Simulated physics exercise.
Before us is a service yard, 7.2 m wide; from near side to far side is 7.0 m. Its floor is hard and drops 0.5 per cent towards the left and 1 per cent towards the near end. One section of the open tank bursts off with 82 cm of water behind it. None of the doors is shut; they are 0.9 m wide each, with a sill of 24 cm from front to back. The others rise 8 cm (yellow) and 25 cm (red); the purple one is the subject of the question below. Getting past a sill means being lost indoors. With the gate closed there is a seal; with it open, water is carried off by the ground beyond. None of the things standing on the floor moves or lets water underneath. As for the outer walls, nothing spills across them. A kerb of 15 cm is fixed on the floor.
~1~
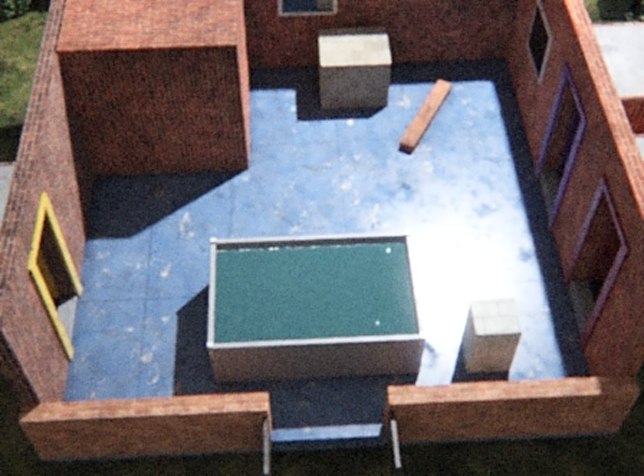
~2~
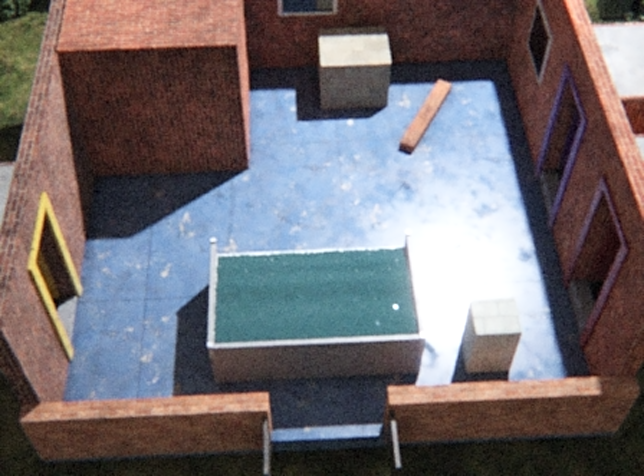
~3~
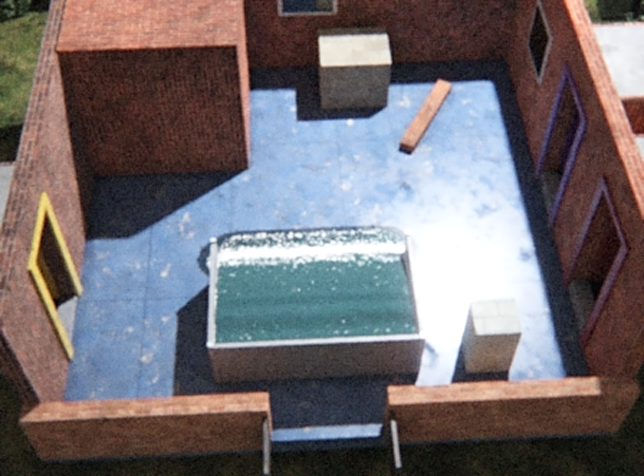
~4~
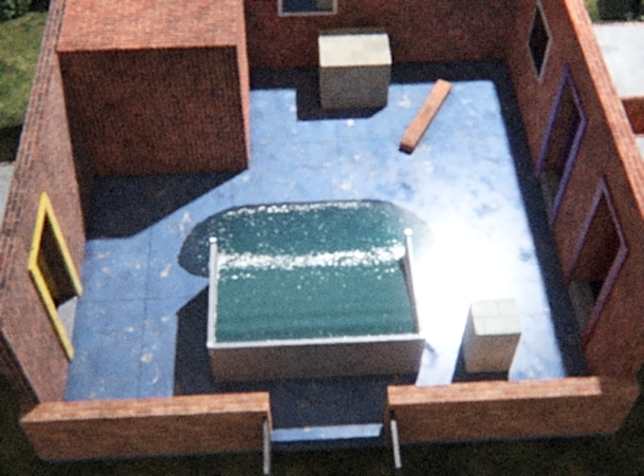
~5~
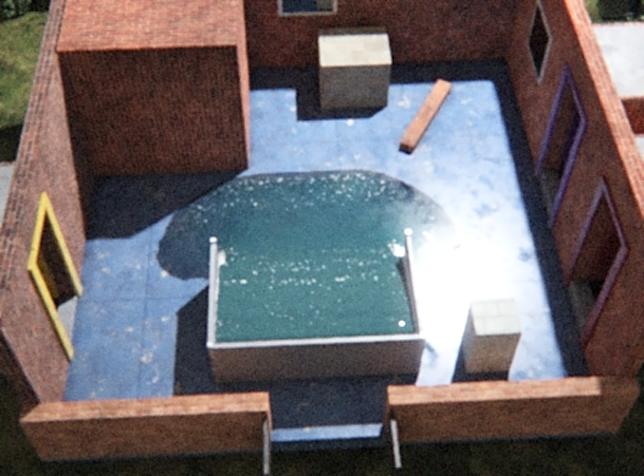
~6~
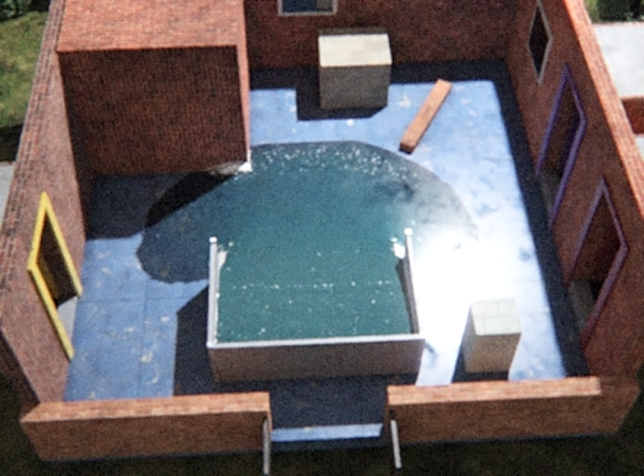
The footage shows an open tank of dark green water in a brick-walled yard; its far side gives way, and water pours out with white froth, spreading in a widening, rounded sheet across the blue floor behind it.
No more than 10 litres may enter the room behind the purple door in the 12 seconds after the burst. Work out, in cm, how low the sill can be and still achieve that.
It can be no lower than about 10 cm.
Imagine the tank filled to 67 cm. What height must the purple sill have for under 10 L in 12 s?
Step height: Approx. 7.5 cm.
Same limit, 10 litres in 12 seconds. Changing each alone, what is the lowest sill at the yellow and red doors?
About 11.0 cm at yellow and 11.5 cm at red.
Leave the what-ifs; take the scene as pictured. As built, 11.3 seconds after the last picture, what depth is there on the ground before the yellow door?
You'd measure close to 7.5 cm there.
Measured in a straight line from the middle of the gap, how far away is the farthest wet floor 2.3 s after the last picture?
Near 5.8 m, more or less.
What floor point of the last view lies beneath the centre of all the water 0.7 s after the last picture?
My guess is close to (306, 241).
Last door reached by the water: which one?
The red door.
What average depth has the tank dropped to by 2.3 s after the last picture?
About 14 cm.
Then, 0.7 s after the last picture water covers 50 % of the floor, deepest (40 cm) near (323, 113); it has not reached the purple door.
Then, 2.3 s after the last picture water covers 65 % of the floor, deepest (42 cm) near (292, 122); 3 cm at the purple door, 0 litres in over its 26 cm sill.
Then, 11.3 s after the last picture water covers 95 % of the floor, deepest (14 cm) near (94, 186); 8 cm at the purple door, 0 litres in over its 26 cm sill.
At the purple door as built, the water peaked near 16 cm, 4.7 s after the last picture.
Run again over the same 12 s with other heights there, 17 litres in over 8.5 cm, 4 litres over 11.5 cm. The limit of 10 litres is kept from about 10 cm up.
